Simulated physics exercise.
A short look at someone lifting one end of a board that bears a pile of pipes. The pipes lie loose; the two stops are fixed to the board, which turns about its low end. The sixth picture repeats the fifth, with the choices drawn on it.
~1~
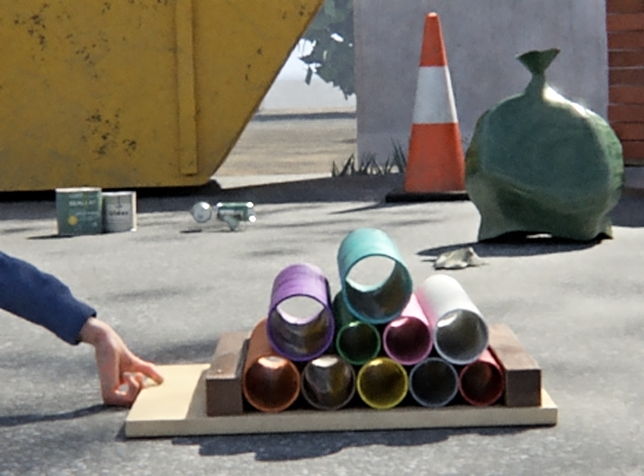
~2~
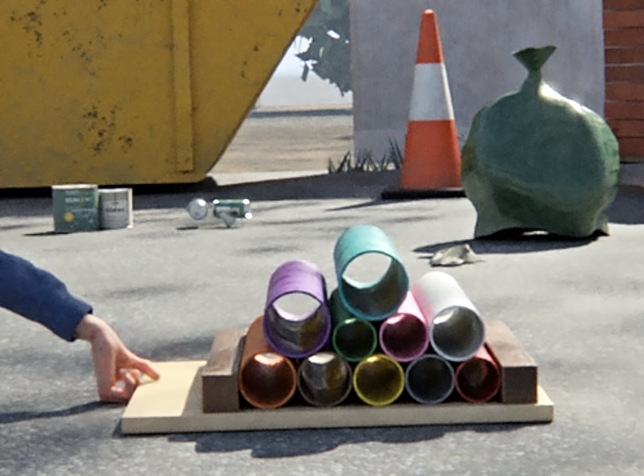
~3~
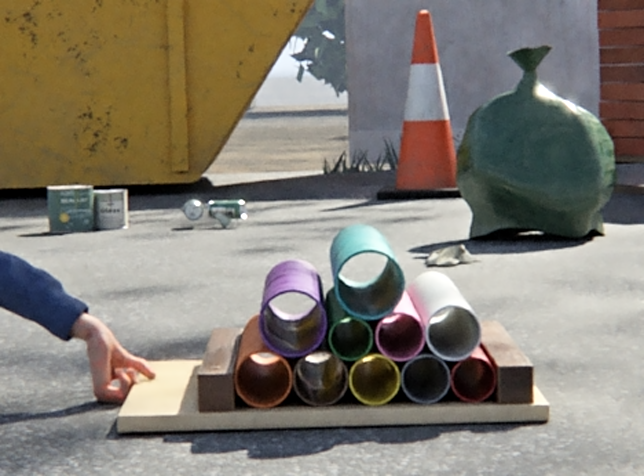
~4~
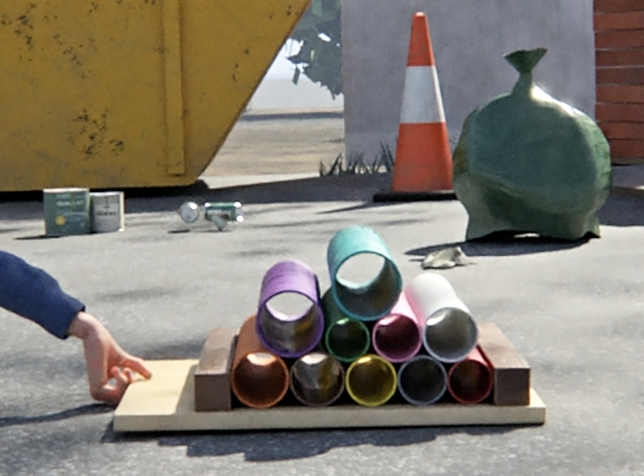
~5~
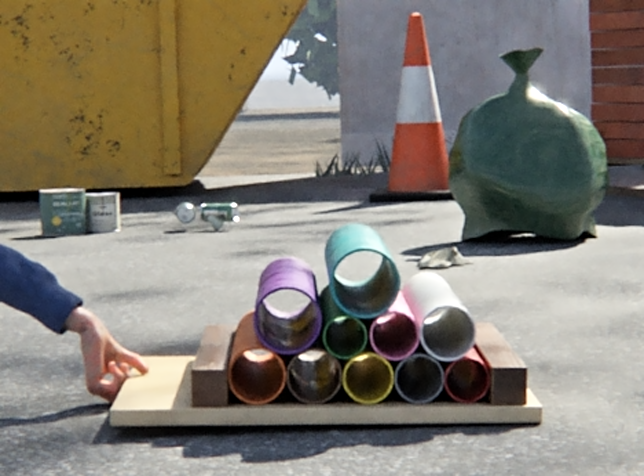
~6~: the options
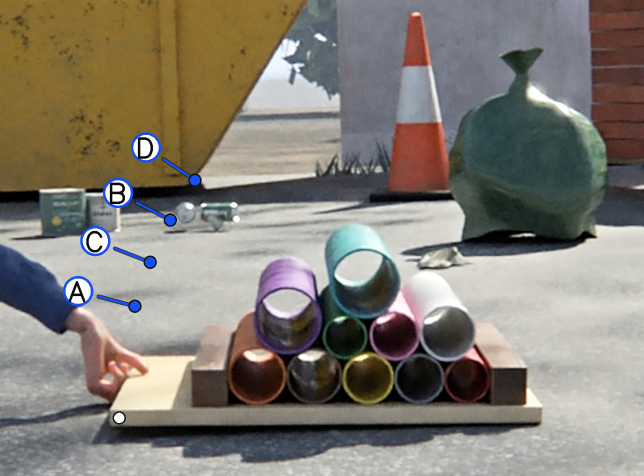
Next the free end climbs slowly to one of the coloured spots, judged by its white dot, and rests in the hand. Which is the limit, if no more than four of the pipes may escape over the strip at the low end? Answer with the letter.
Up to C.
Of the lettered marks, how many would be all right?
The number is two.
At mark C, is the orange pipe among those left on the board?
Yes.
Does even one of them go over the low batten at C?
At C: Yes.
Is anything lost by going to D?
Yes, at D.
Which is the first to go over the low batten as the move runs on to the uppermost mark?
The white one.
On the marked copy, A at (135, 306); B at (171, 220); C at (151, 262); D at (195, 180); the white dot at (119, 418).
Following C. Soon after the start, board at 15°.
Later, board at 23°.
In the end, board at 23°, one over the low batten (white).
As for the rest, A none over the low batten; B five over the low batten; D five over the low batten.
